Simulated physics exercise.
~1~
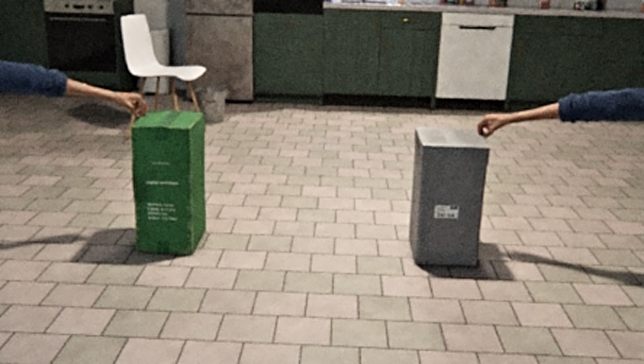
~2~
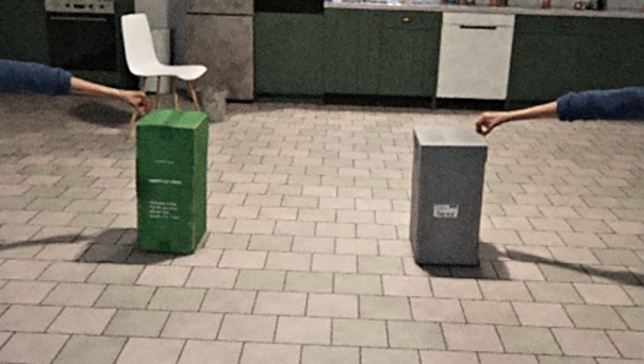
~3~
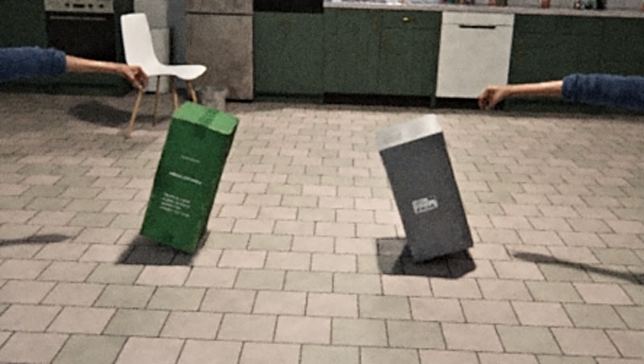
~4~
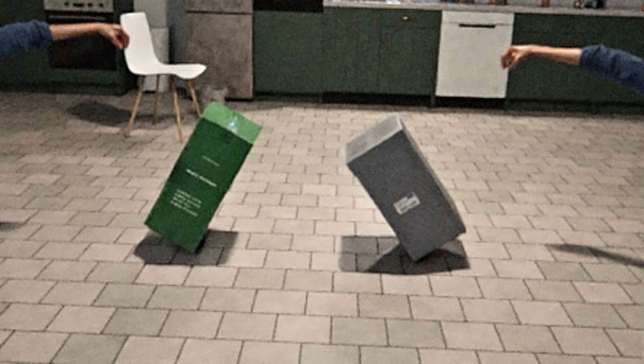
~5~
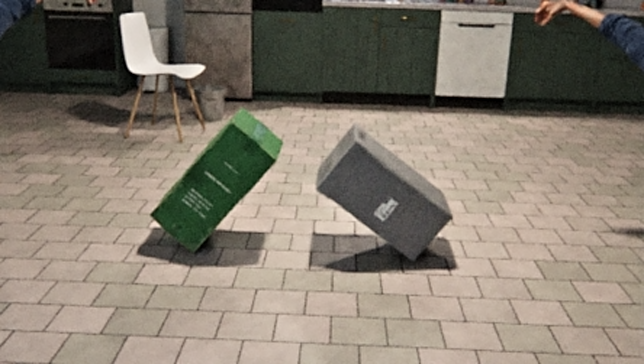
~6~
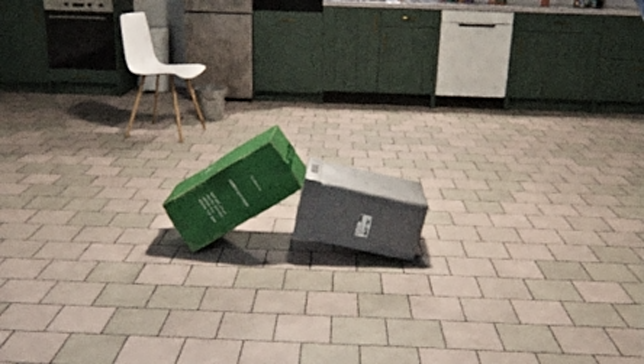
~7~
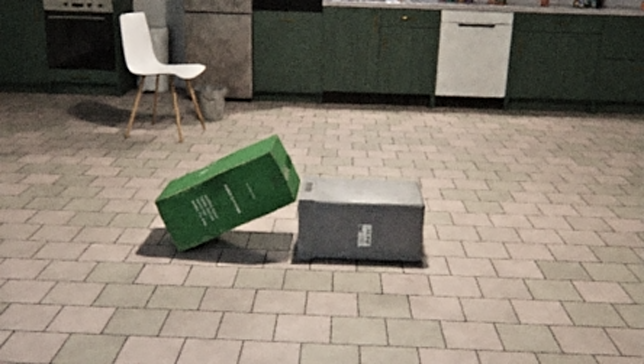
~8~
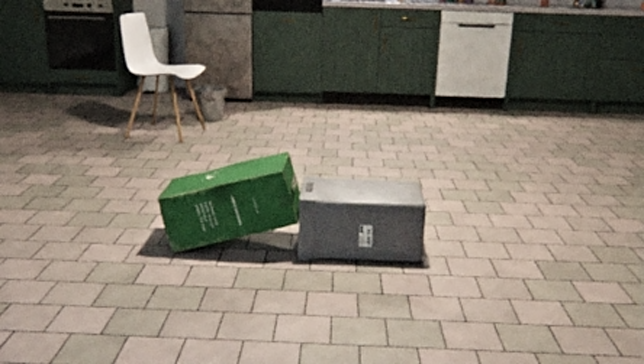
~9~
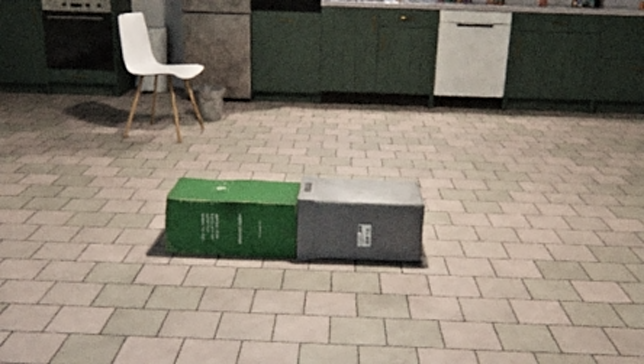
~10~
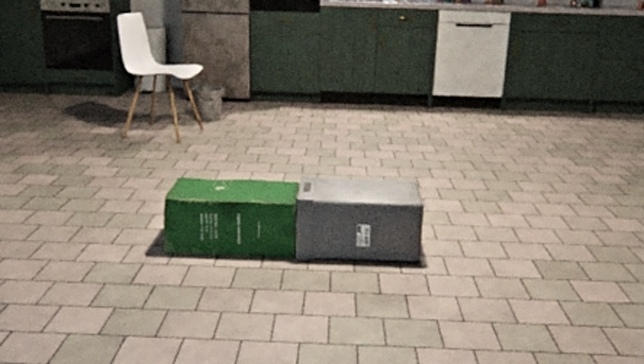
In a kitchen with a pale tiled floor, seen from the front by a slightly swaying camera, a green box stands upright at left and a grey box at right, with a white chair and dark green cabinets behind. An arm reaches in from each side, a hand near the top of each box. The boxes tip toward each other as the hands let go and draw back. The grey one leans faster and drops onto its side, while the green one comes down against its end. The green box then settles flat, and both lie end to end, still.
